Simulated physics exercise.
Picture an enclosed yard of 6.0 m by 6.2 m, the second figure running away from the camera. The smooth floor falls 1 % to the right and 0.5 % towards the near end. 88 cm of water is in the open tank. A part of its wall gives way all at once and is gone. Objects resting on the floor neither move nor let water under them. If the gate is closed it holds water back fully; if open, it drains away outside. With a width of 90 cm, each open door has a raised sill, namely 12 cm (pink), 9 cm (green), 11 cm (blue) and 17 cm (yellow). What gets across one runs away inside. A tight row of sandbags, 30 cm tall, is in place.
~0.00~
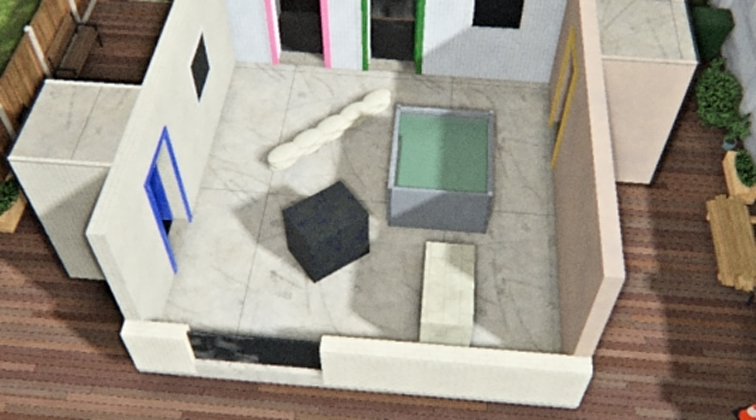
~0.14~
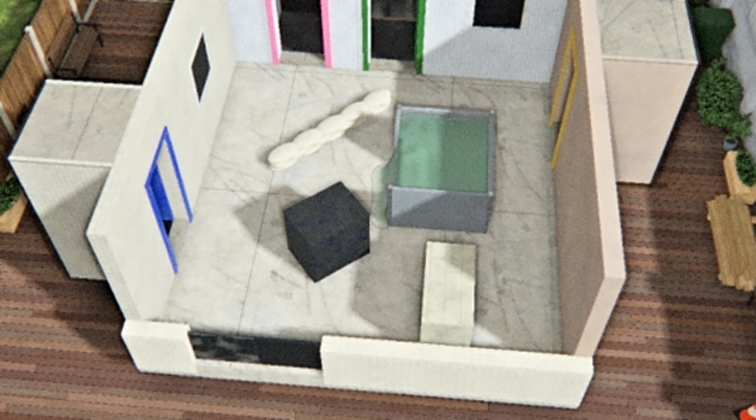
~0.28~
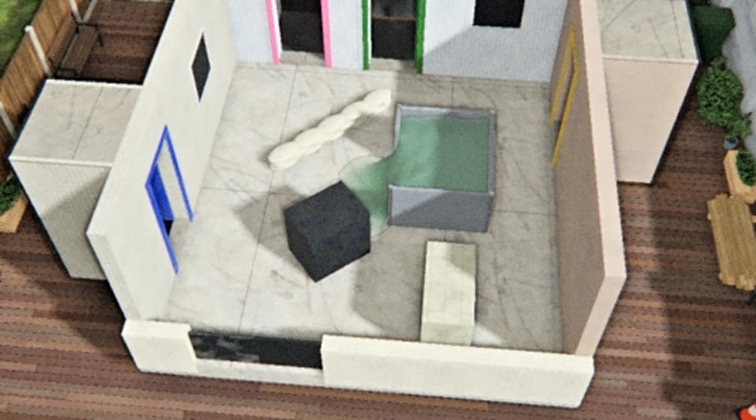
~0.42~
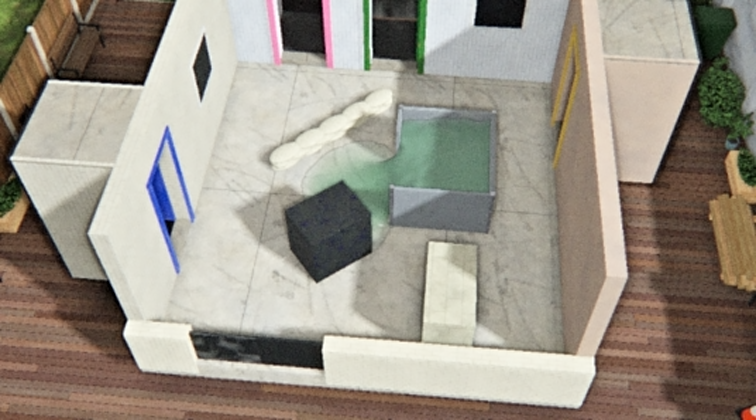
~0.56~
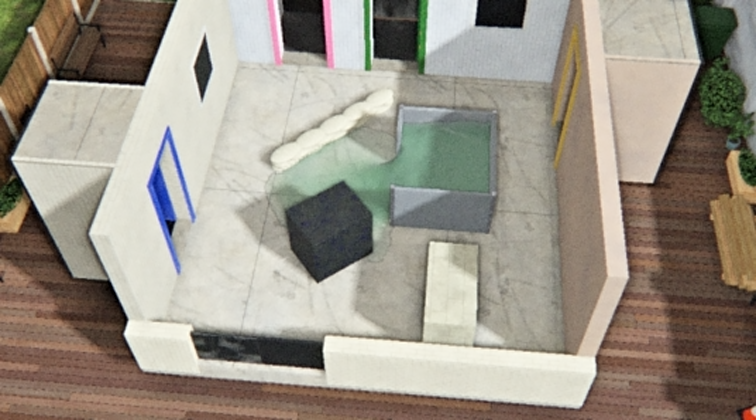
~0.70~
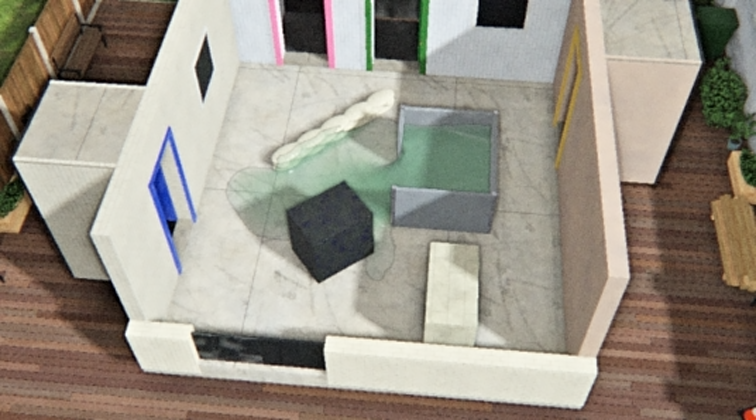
An open tank of green water stood in a walled yard until part of its left side vanished, and the water poured out leftward, spreading around a dark block and along a pale twisted bar.
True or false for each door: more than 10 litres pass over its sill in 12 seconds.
Per door: The pink door: False; the green door: False; the blue door: True; the yellow door: False.
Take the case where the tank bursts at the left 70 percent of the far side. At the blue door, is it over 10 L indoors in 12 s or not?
Against the limit, blue does not exceed it.
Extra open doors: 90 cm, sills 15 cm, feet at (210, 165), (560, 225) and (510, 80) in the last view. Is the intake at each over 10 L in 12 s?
First doorway gets there, second falls short, third falls short.
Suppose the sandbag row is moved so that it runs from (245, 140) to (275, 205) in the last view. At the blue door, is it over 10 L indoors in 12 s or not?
Blue: Exceeded.
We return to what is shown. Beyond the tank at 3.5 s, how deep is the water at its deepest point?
Up to some 28 cm.
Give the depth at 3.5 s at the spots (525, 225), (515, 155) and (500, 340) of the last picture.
Roughly 0, 1 and 0 cm, in turn.
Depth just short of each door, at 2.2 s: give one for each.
Depths in centimetres - pink: 0, green: 0, blue: 24, yellow: 0.
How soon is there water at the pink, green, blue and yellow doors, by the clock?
Doors: Pink 2.6 s / green 3.6 s / blue 1.1 s / yellow 3.6 s.
After 1.4 s water covers 30 % of the floor and is deepest (48 cm) near (200, 203); pink door not reached, green door not reached, blue door 25 cm at the sill, 8 L in, yellow door not reached.
After 2.2 s water covers 45 % of the floor and is deepest (37 cm) near (159, 346); pink door not reached, green door not reached, blue door 24 cm at the sill, 63 L in, yellow door not reached.
After 3.5 s water covers 75 % of the floor and is deepest (28 cm) near (159, 346); pink door 11 cm at the sill, 0 L in, green door not reached, blue door 17 cm at the sill, 119 L in, yellow door not reached.
After 7.0 s water covers 95 % of the floor and is deepest (16 cm) near (416, 357); pink door 4 cm at the sill, 0 L in, green door 7 cm at the sill, 0 L in, blue door 8 cm at the sill, 136 L in, yellow door 8 cm at the sill, 0 L in.
After 12.0 s water covers 95 % of the floor and is deepest (16 cm) near (565, 381); pink door 3 cm at the sill, 0 L in, green door 3 cm at the sill, 0 L in, blue door 4 cm at the sill, 136 L in, yellow door 7 cm at the sill, 0 L in.
